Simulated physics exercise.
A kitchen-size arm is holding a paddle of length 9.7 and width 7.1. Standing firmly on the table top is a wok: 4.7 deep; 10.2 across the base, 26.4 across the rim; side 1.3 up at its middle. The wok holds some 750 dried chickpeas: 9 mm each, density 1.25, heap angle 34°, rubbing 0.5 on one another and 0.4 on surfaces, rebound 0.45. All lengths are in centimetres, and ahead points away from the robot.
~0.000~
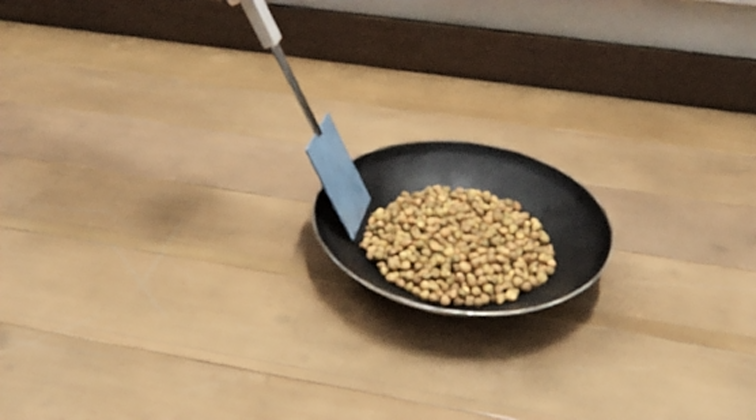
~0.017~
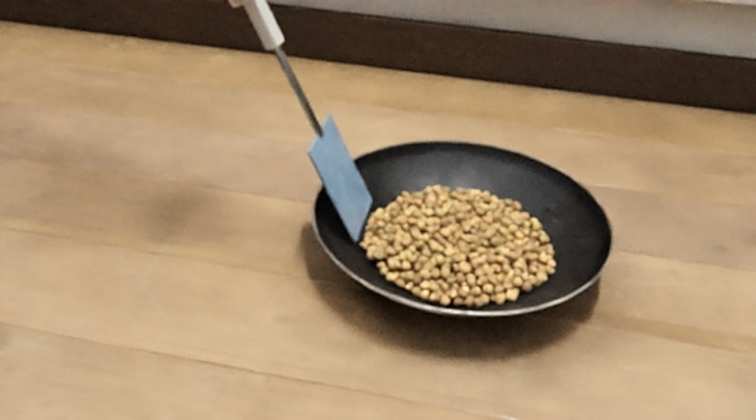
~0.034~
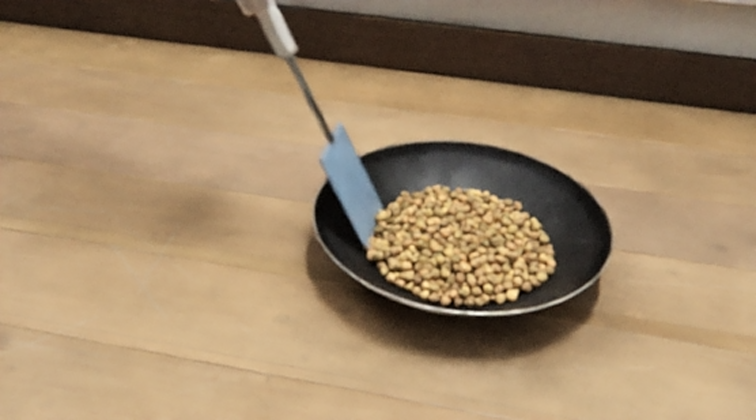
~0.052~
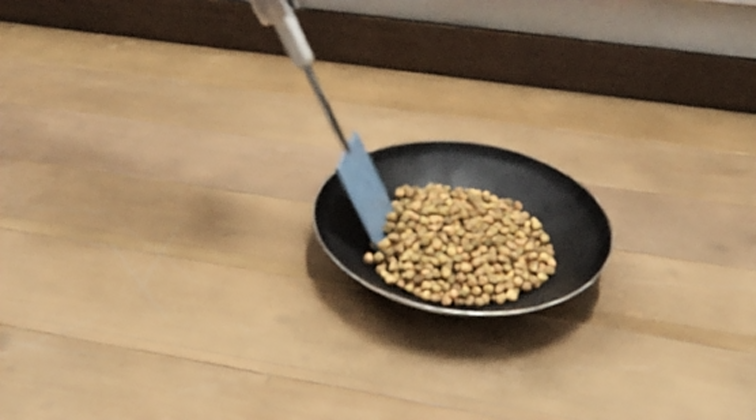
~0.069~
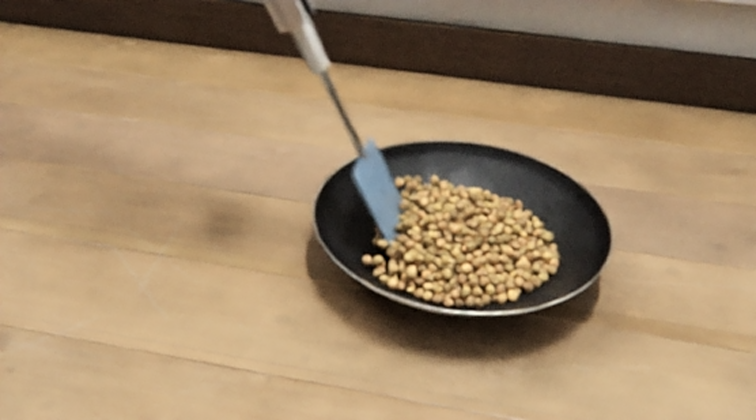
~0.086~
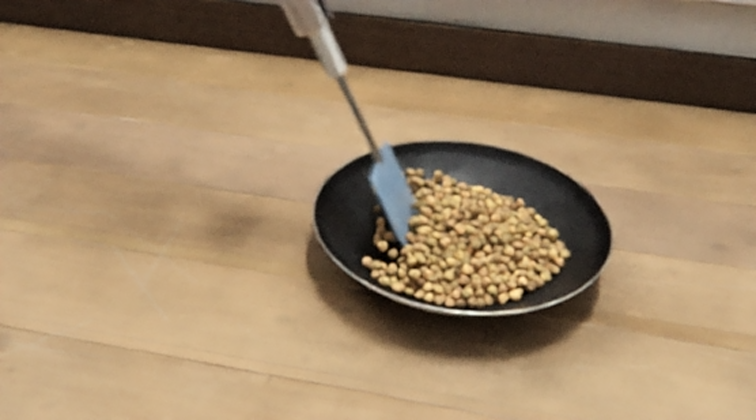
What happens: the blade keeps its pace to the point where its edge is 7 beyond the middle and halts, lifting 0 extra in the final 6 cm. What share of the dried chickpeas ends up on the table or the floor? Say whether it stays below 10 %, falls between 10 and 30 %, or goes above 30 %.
It falls between 10 and 30 %.
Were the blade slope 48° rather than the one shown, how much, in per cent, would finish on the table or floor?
I'd put it at about 5 per cent.
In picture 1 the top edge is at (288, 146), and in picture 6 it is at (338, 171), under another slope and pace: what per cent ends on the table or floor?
Around 10 per cent finishes there.
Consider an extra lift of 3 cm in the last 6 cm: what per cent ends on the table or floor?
Some 15 in a hundred.
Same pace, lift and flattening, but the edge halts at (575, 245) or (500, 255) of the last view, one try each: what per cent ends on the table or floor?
35 % and 0 %.
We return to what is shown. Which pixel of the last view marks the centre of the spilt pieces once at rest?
At about (661, 281).
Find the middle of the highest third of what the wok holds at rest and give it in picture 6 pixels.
It is centred around (559, 242).
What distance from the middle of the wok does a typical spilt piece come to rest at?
20 cm.
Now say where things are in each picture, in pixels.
The first frame shows paddle top edge at (317, 131), sloping 64°; upper third of the load around (460, 235), from x 365 to 550, top at y 190; 751 in the wok.
The second frame shows paddle top edge at (319, 133), sloping 64°; upper third of the load around (460, 235), from x 365 to 550, top at y 190.
The third frame shows paddle top edge at (331, 140), sloping 64°; upper third of the load around (459, 236), from x 370 to 550, top at y 190.
The fourth frame shows paddle top edge at (346, 149), sloping 64°; upper third of the load around (456, 232), from x 370 to 550, top at y 190.
The fifth frame shows paddle top edge at (362, 155), sloping 64°; upper third of the load around (459, 232), from x 365 to 555, top at y 180.
The sixth frame shows paddle top edge at (378, 159), sloping 64°; upper third of the load around (461, 234), from x 365 to 565, top at y 175; 751 in the wok.
After 0.13 s, sloping 64°, highest piece 6 above the table; 751 in the wok.
After 0.17 s, sloping 64°, highest piece 7 above the table; 750 in the wok, 1 on the blade or in flight.
After 0.39 s, sloping 64°, highest piece 5 above the table; 649 in the wok, 95 on the table or floor, 7 on the blade or in flight.
After 1.44 s, sloping 64°, highest piece 5 above the table; 649 in the wok, 102 on the table or floor.
At rest, 649 in the wok, 102 on the table or floor. That is 14 % on the table or floor.
